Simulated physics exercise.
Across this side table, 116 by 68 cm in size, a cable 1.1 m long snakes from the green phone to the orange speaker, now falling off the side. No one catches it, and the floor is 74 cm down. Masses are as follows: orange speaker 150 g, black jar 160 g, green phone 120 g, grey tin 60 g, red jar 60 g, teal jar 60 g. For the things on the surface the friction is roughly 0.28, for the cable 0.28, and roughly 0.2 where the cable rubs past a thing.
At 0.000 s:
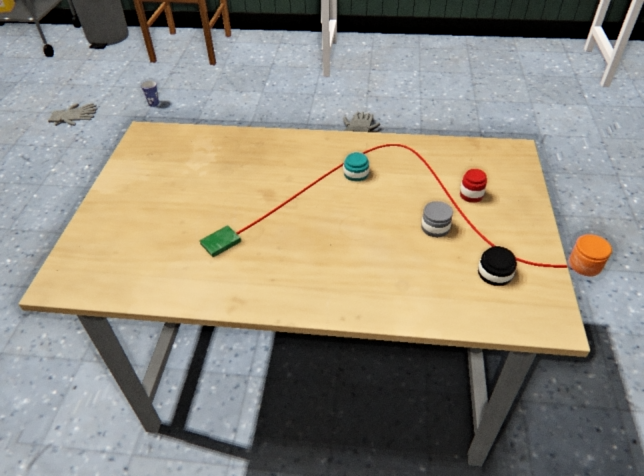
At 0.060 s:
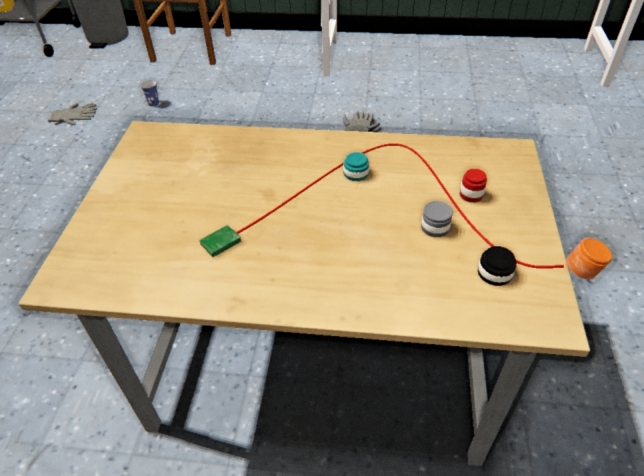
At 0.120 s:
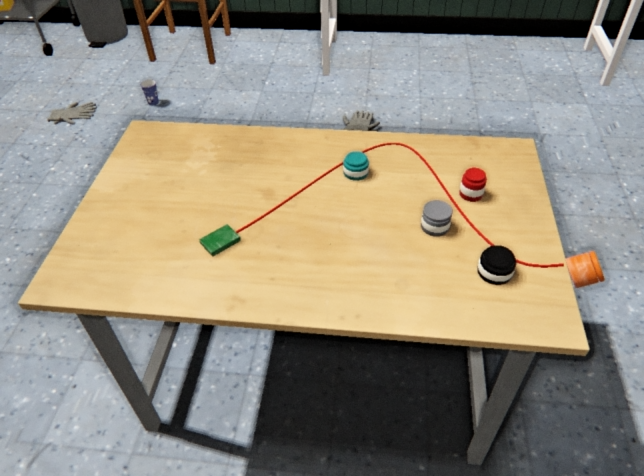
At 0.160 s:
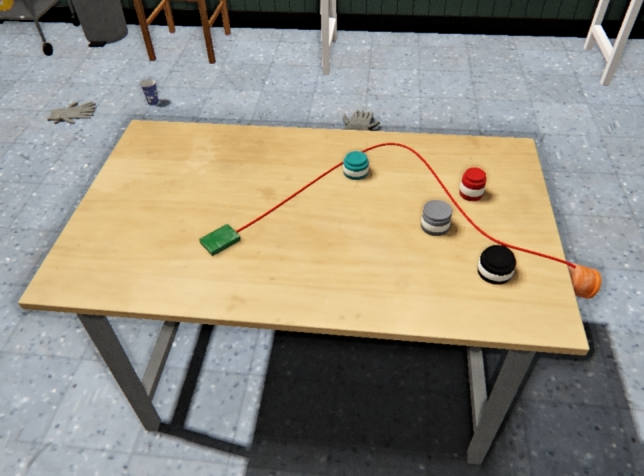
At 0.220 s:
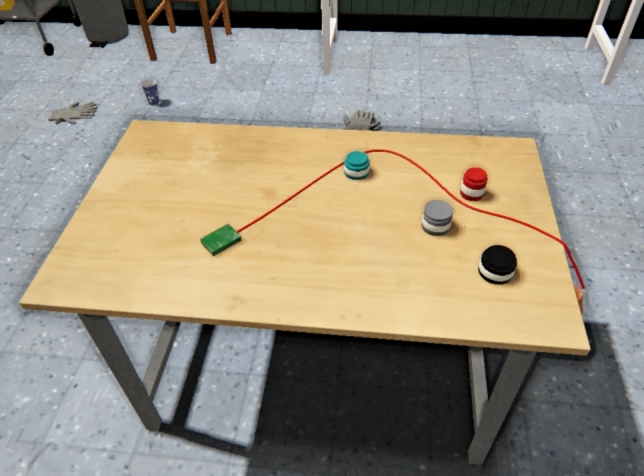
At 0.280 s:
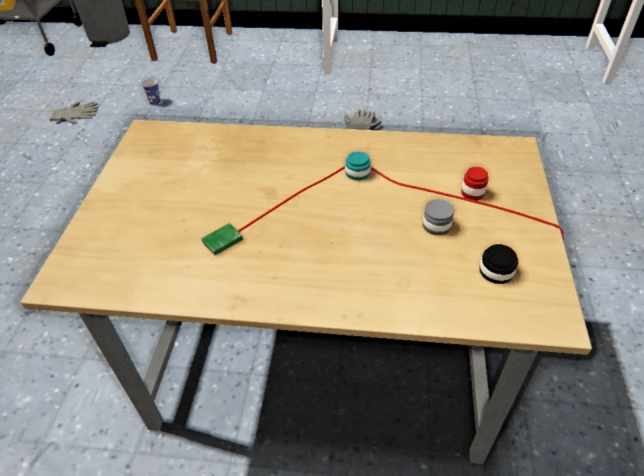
A wooden table held four jars and a green block tied by a red cable to an orange cylinder, which dropped off the right edge out of sight, pulling the cable straighter across the tabletop.
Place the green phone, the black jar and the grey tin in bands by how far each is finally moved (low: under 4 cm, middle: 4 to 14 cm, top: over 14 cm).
Green phone: Top; black jar: Low; grey tin: Middle.
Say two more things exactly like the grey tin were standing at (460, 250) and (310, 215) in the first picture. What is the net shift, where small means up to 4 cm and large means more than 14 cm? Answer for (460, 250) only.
Net shift there: Minor.
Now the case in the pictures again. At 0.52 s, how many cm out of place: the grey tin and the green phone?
Grey tin roughly 4 cm, green phone roughly 15 cm.
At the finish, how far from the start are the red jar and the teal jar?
About: Red jar 0 cm, teal jar over the edge.
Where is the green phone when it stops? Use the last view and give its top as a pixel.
(468, 204).
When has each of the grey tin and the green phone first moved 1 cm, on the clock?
Grey tin: 0.46 s; green phone: 0.32 s.
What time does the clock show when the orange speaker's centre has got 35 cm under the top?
At 0.36 s.
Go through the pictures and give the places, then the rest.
Green phone (220, 239); black jar (500, 256); grey tin (439, 210); cable runs through (452, 200) (410, 149) (341, 166) (278, 208), in the first frame.
Orange speaker (594, 249); cable runs through (410, 149) (278, 207), in the second frame.
Orange speaker (585, 270); cable runs through (410, 148) (278, 207), in the third frame.
Orange speaker (579, 281); cable runs through (524, 250) (410, 149) (278, 206), in the fourth frame.
Orange speaker (567, 303); cable runs through (566, 247) (412, 162) (279, 206), in the fifth frame.
Green phone (222, 237); black jar (502, 254); grey tin (440, 208); cable runs through (515, 212) (422, 189) (280, 205), in the sixth frame.
By 0.5 s, the cable's tail end at (296, 227); green phone 14 cm off its start, grey tin 4 cm off its start, teal jar 34 cm off its start.
By 0.7 s, the cable's tail end at (399, 216); green phone 38 cm off its start, grey tin 7 cm off its start, teal jar 57 cm off its start.
By 1.0 s, the cable's tail end at (464, 205); green phone 54 cm off its start at (448, 204), grey tin 7 cm off its start at (449, 231), teal jar over the edge.
By 1.2 s, the cable's tail end at (484, 206); green phone 59 cm off its start, grey tin 7 cm off its start, teal jar over the edge.
By 2.4 s, the cable's tail end at (484, 206); green phone 59 cm off its start at (468, 204), grey tin 7 cm off its start at (449, 231), black jar 0 cm off its start at (502, 254), teal jar over the edge.
